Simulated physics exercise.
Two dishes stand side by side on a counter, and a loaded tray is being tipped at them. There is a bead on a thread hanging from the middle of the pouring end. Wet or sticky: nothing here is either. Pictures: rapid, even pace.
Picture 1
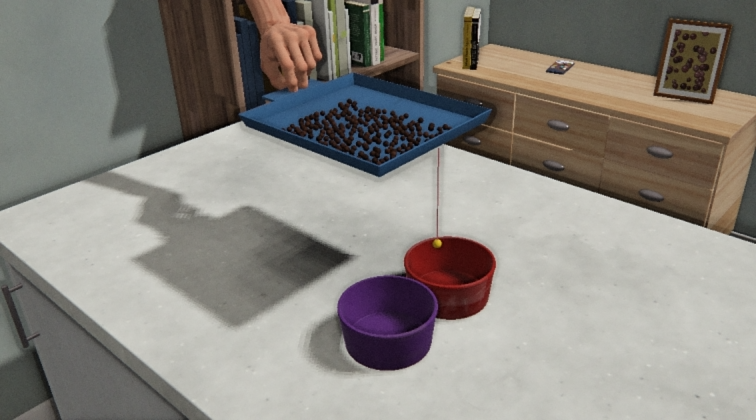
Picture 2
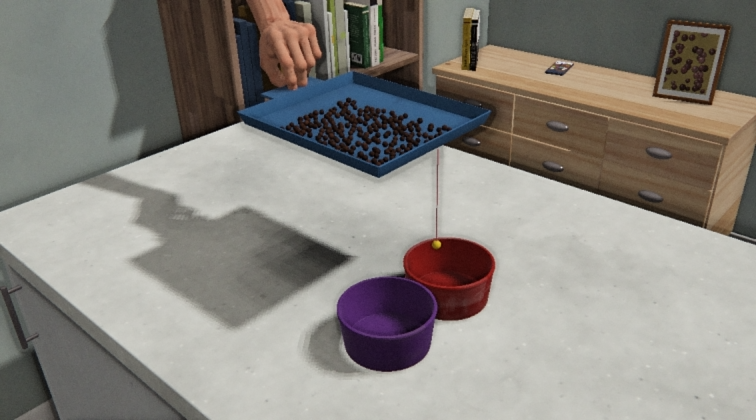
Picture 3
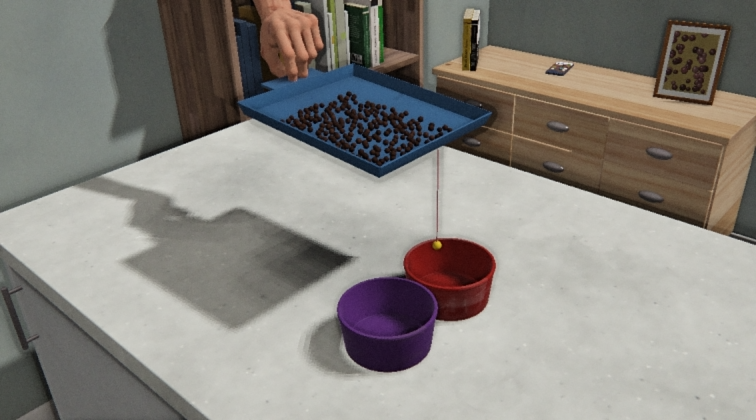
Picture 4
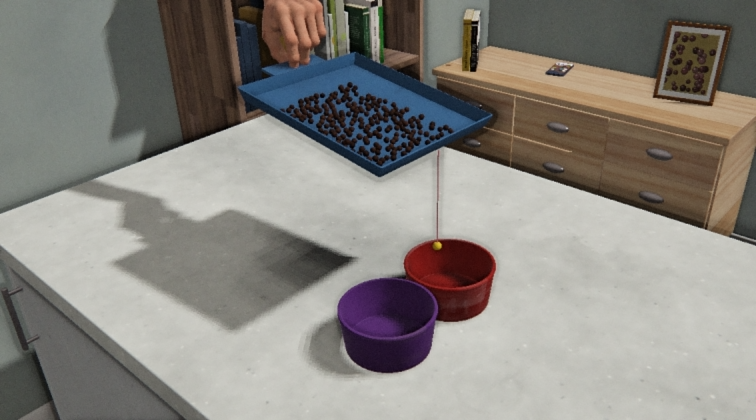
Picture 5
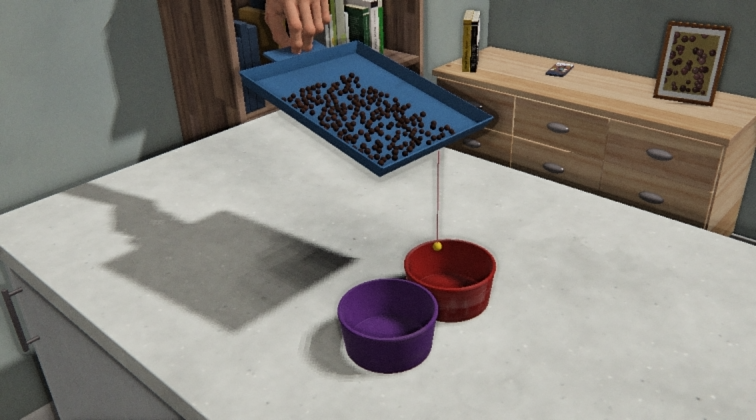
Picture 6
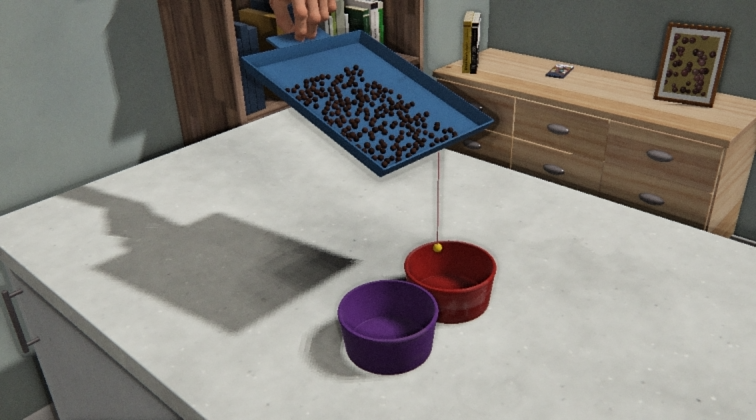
A hand gradually raises the back of a blue tray of small dark berries above two bowls.
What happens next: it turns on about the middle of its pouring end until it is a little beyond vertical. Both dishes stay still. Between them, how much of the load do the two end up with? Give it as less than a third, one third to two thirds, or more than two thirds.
The two end up with one third to two thirds of the load.
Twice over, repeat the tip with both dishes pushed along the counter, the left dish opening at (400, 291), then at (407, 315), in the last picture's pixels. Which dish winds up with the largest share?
First placement: The rightmost one; second placement: The rightmost one.
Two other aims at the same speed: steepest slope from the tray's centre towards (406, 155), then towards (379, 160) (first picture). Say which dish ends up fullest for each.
Order of results: The left-placed dish, followed by the left-placed dish.
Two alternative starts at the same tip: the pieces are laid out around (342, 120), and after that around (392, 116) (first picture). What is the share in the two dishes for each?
Roughly 40 % and then 30 %.
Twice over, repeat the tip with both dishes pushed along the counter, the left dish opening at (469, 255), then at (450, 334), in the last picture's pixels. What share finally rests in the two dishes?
First position: Some 70 %; second position: Some 30 %.
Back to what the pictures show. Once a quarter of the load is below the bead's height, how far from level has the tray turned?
At about 100°.
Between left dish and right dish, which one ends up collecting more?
The winner is the right-hand dish.
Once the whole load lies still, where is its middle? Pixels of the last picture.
Close to (471, 296) in the last picture.
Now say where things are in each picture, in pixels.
Corners of the pouring end at (379, 163) and (485, 110), level; middle of the load at (361, 132), allspice berries; left dish at (425, 340); right dish at (485, 291); bead on its thread at (437, 244), in the first picture.
Corners of the pouring end at (379, 164) and (485, 111), level; middle of the load at (361, 132), in the second picture.
Corners of the pouring end at (380, 164) and (486, 112), tipped barely, lowest at the right corner; middle of the load at (361, 128), in the third picture.
Corners of the pouring end at (381, 164) and (487, 114), tipped a little, lowest at the right corner; middle of the load at (362, 123), in the fourth picture.
Corners of the pouring end at (382, 164) and (487, 116), tipped a little, lowest at the right corner; middle of the load at (363, 118), in the fifth picture.
Corners of the pouring end at (384, 165) and (488, 119), tipped clearly, lowest at the right corner; middle of the load at (367, 115); left dish at (426, 344); right dish at (486, 295), in the sixth picture.
Soon after the last picture, tray tipped steeply; nearly all on the tray; a small part in the air.
A little later, tray tipped past a quarter turn; about a quarter on the tray; a stray few in the left dish; a small part in the right dish; a small part outside both; about half in the air.
Later still, tray tipped past a quarter turn; a stray few in the left dish; about half in the right dish; about half outside both.
At rest, tray tipped past a quarter turn; a stray few in the left dish; about half in the right dish; about half outside both.
